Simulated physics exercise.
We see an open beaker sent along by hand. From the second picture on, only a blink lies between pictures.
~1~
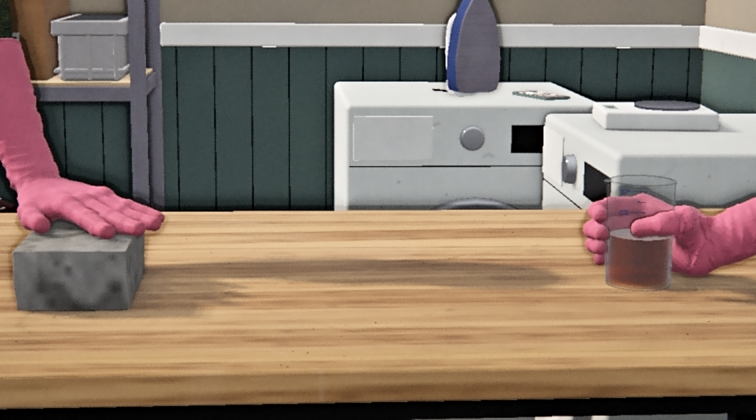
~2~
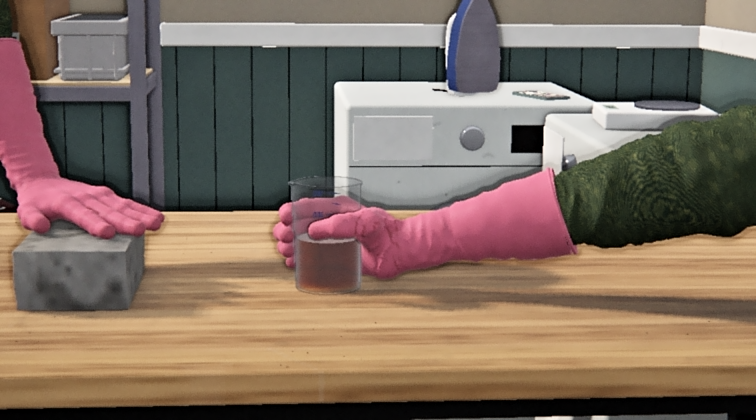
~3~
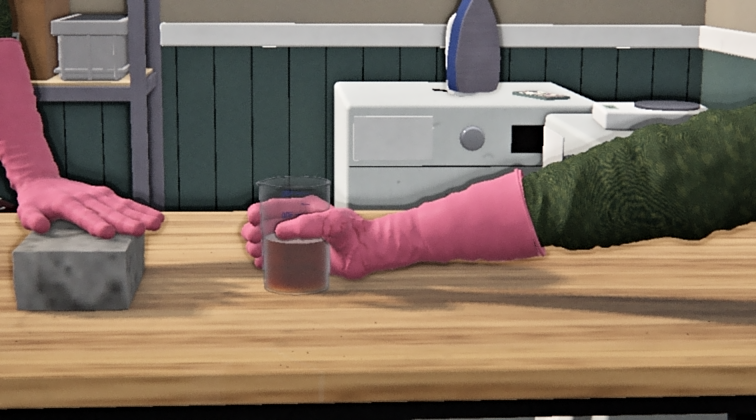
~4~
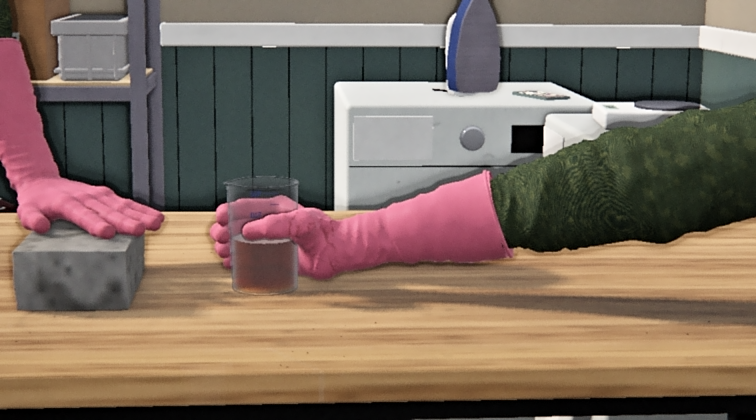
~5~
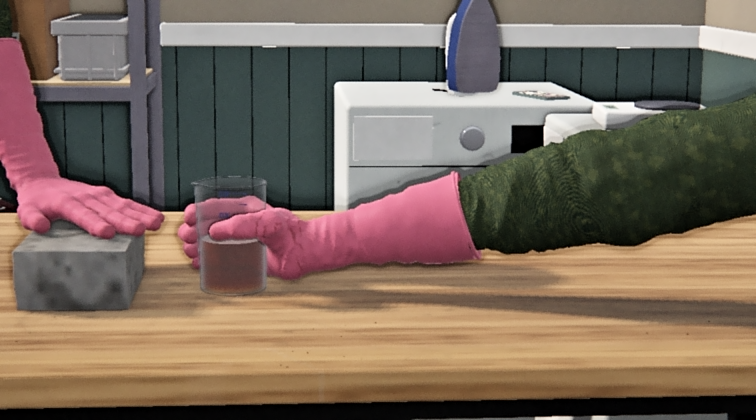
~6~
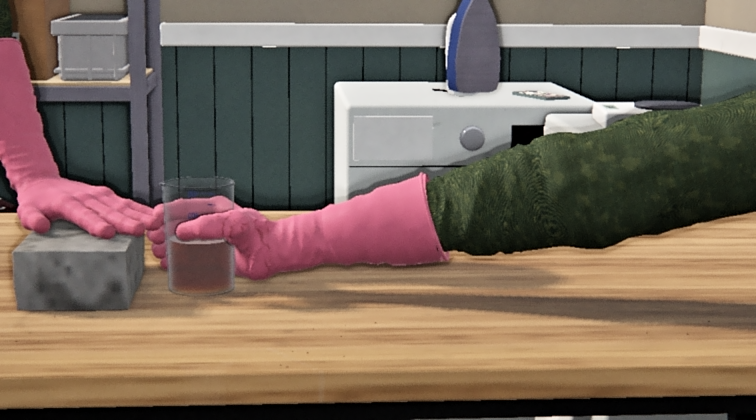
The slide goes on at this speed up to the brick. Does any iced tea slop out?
The beaker keeps it all in.
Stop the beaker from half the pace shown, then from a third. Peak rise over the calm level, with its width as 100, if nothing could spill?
About 20 and 15 per cent.
Soon after, the beaker meets the brick.
Later, the iced tea surges up the wall; the wave climbs under half way to the rim.
In the end, the beaker stands at the brick; nothing has left it.
